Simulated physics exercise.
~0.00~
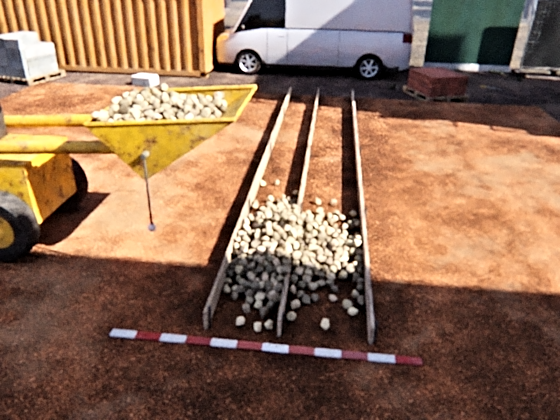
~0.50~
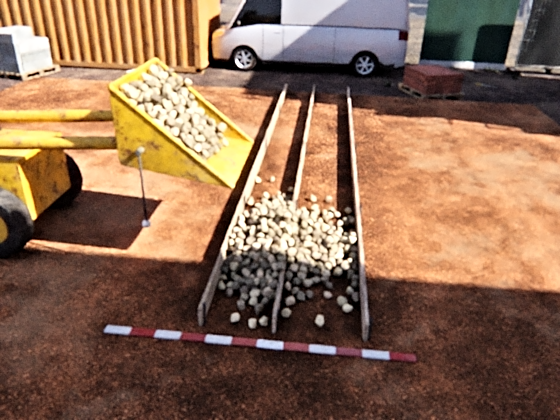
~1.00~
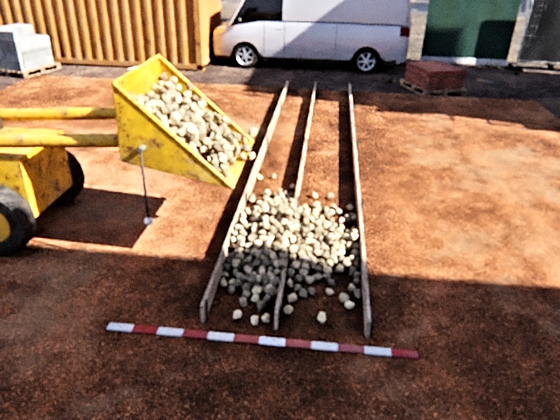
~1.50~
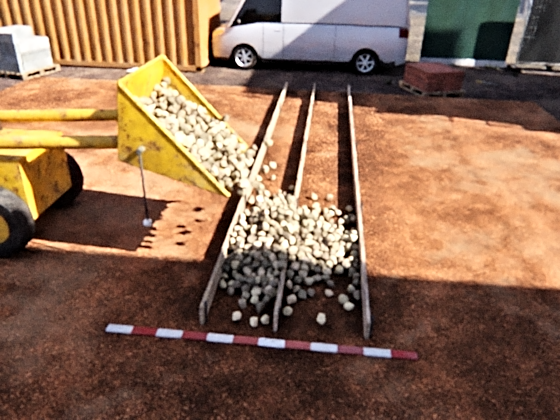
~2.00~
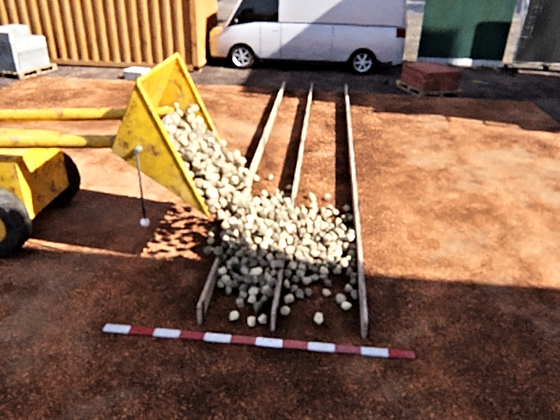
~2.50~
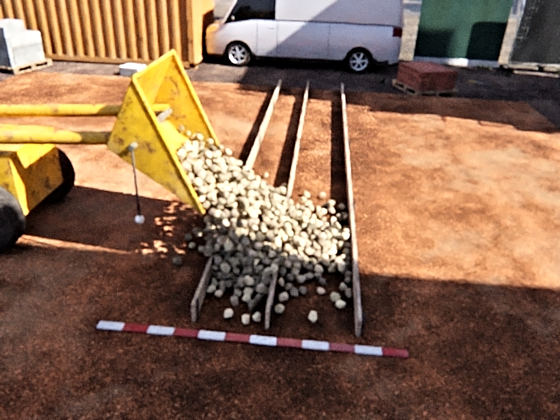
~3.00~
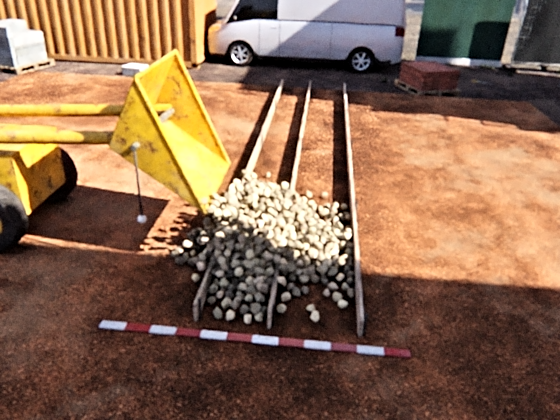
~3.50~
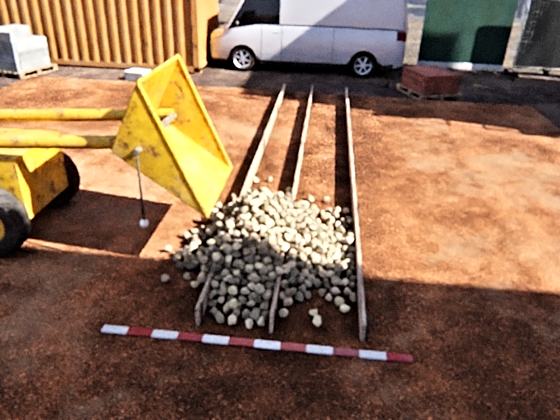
A yellow loader bucket tips and empties its pale stones onto the pile between the boards, some spilling left.
